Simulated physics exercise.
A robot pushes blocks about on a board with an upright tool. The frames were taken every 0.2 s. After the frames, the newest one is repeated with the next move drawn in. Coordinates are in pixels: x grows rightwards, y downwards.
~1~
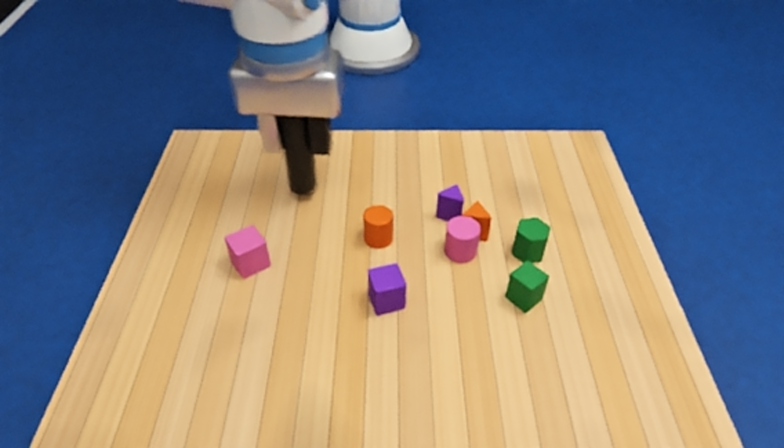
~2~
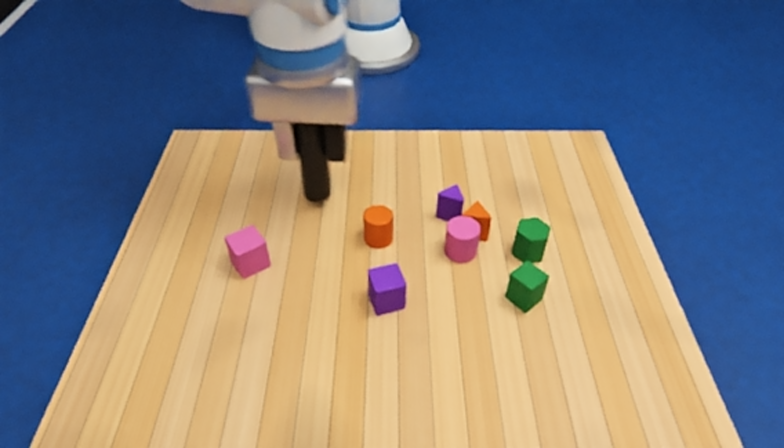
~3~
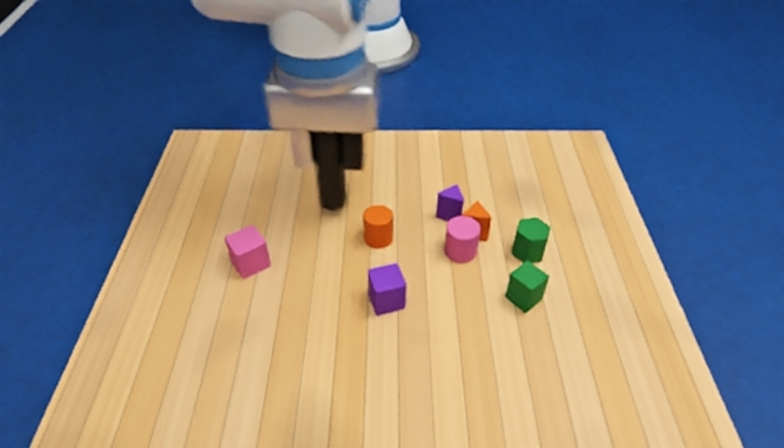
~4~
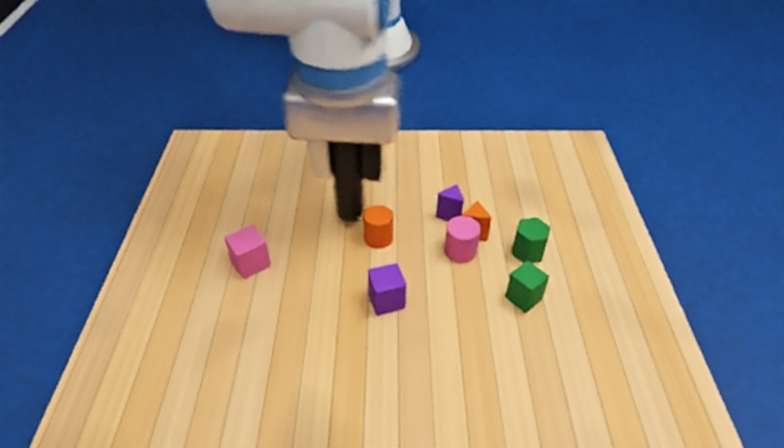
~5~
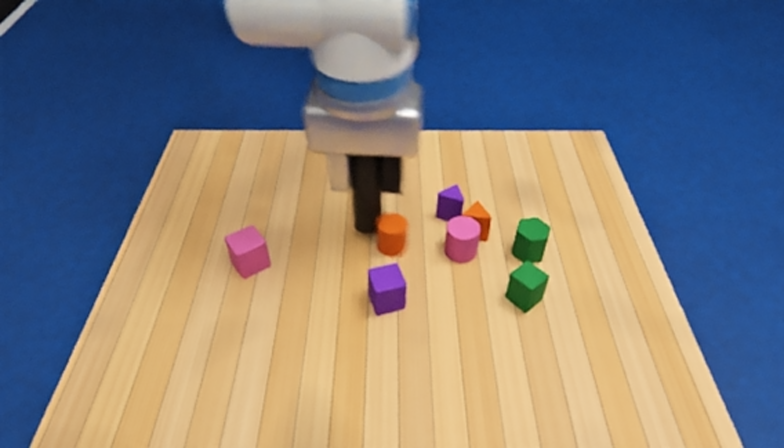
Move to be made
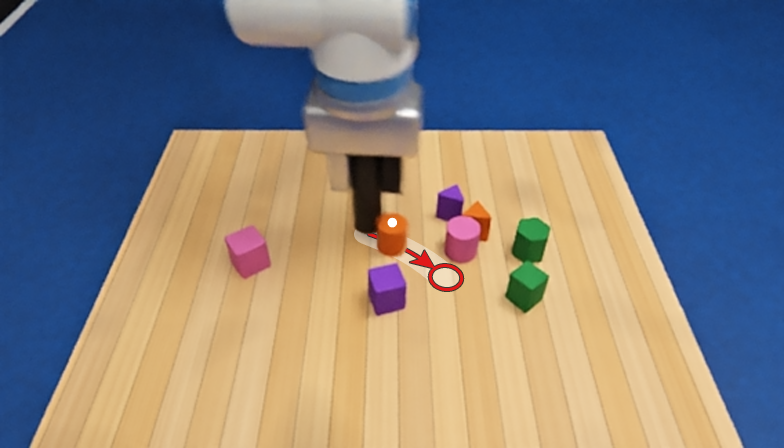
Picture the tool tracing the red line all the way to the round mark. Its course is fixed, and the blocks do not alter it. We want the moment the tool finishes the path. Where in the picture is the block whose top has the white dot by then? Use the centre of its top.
Most likely (472, 273).
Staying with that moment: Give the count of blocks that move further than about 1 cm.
Moved: 1.
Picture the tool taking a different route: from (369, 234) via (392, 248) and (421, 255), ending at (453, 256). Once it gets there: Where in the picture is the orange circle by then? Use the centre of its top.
I expect it at (466, 255).
Path on the board, from (369, 234) via (409, 252), ending at (446, 277); the dot is on the orange circle.
On the path given first. One third of the way, tool at (397, 235); orange circle at (420, 237).
Two thirds of the way, tool at (423, 250); orange circle at (446, 253).
At the end, tool at (447, 267); orange circle at (472, 273); pink circle in place.
